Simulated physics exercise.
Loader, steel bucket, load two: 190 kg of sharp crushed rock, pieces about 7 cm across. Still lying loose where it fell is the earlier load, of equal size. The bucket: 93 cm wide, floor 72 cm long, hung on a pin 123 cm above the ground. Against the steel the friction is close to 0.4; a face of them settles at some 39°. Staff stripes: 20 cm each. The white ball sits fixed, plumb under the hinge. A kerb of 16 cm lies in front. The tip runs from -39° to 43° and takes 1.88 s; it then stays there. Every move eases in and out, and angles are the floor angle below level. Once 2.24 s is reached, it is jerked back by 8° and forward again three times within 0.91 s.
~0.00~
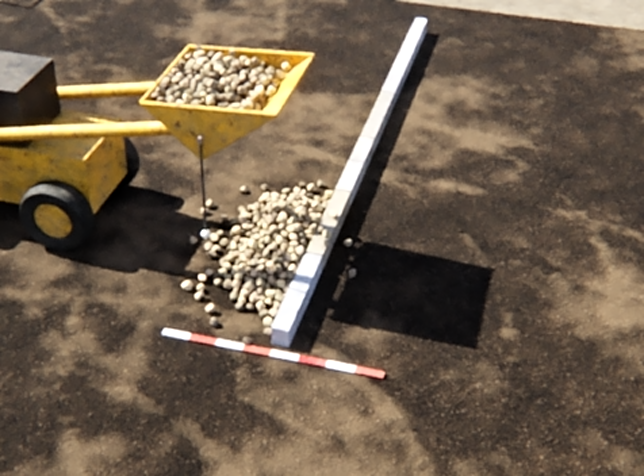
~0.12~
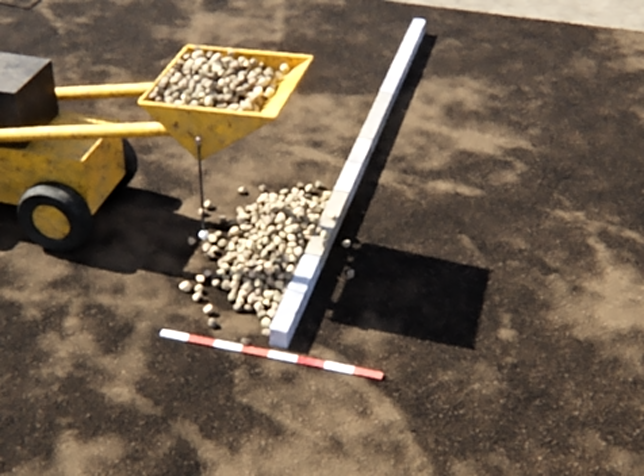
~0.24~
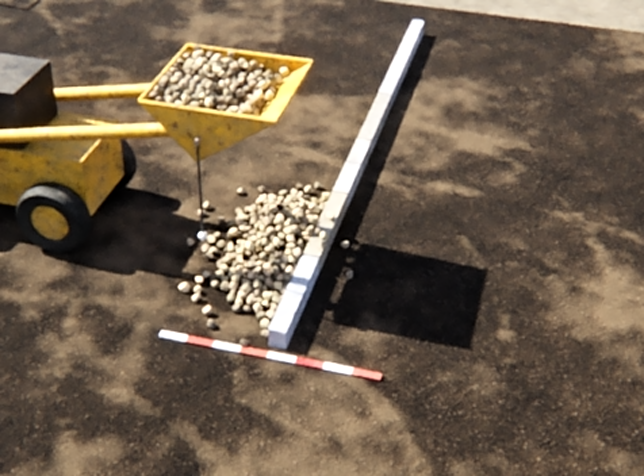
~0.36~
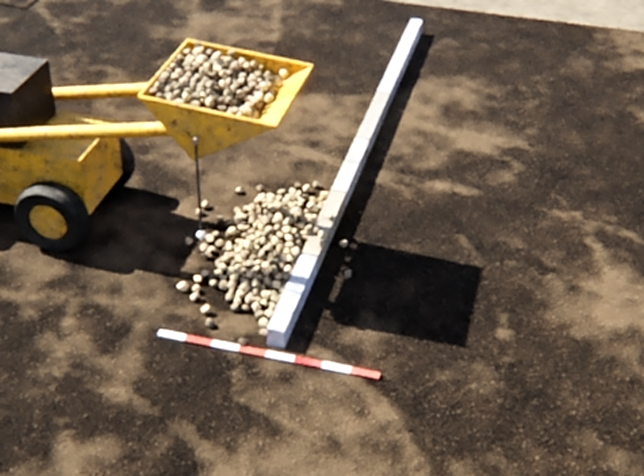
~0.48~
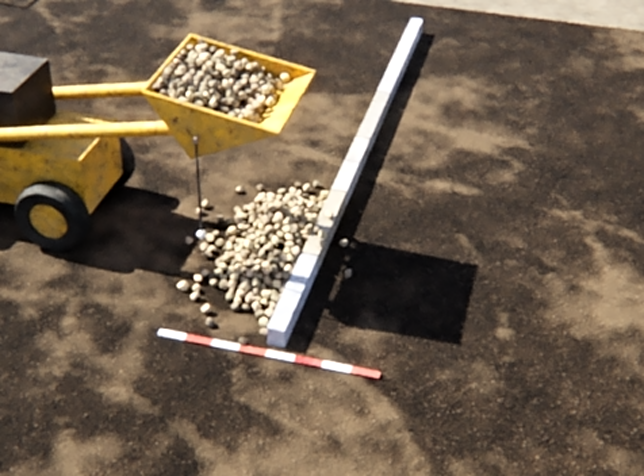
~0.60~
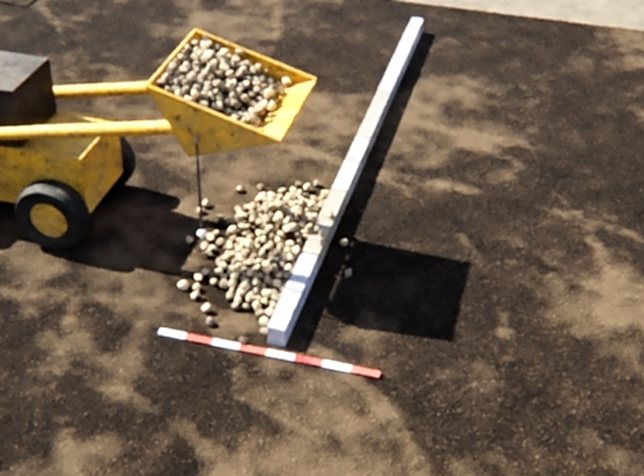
On dark, patchy ground, a yellow machine at the left holds a bucket of pale stones above a loose heap lying against a long whitish kerb, with a red-and-white staff in front. The bucket slowly tilts, its right-hand lip lowering while the stones inside shift slightly and the heap stays still.
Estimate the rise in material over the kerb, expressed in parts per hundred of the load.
Close to 54 parts in a hundred.
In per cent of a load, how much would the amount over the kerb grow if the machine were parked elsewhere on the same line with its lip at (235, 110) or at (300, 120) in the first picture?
5 % and 85 %.
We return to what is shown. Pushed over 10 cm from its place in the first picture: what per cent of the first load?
Roughly 0 percent.
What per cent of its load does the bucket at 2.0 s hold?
Roughly 20 per cent remains inside.
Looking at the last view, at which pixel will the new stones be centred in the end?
The middle lies near (328, 250) in the last picture.
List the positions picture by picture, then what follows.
In the first picture, the bucket is at -39°, its lip at (277, 115); the top of the load is at (213, 61). The earlier load is highest near (281, 221), 25 cm above ground level, 99 % on this side of the kerb, 1 % over the kerb.
In the second picture, the bucket is at -38°, its lip at (276, 117); the top of the load is at (211, 62); the stones move at 0.1 m/s on average.
In the third picture, the bucket is at -35°, its lip at (276, 122); the top of the load is at (203, 60); the stones move at 0.1 m/s on average.
In the fourth picture, lip at (277, 126), floor tilted -31°, highest stones at (189, 60); the stones move at 0.1 m/s on average.
In the fifth picture, the bucket is at -26°, its lip at (279, 133); the top of the load is at (191, 54); the stones move at 0.2 m/s on average.
In the sixth picture, lip at (281, 141), floor tilted -19°, highest stones at (196, 50); the stones move at 0.2 m/s on average.
After 1.4 s the floor is at 30°; in per cent of one load, 99 in the bucket, 100 on this side of the kerb, 1 over the kerb; the foremost stones are at (326, 237).
After 2.0 s the floor is at 43°; in per cent of one load, 22 in the bucket, 166 on this side of the kerb, 12 over the kerb; the foremost stones are at (362, 258).
After 3.6 s the floor is at 43°; in per cent of one load, 0 in the bucket, 146 on this side of the kerb, 54 over the kerb; the foremost stones are at (447, 283).
After 6.0 s the floor is at 43°; in per cent of one load, 0 in the bucket, 146 on this side of the kerb, 54 over the kerb; the foremost stones are at (447, 283). Net gain over the kerb, 54.
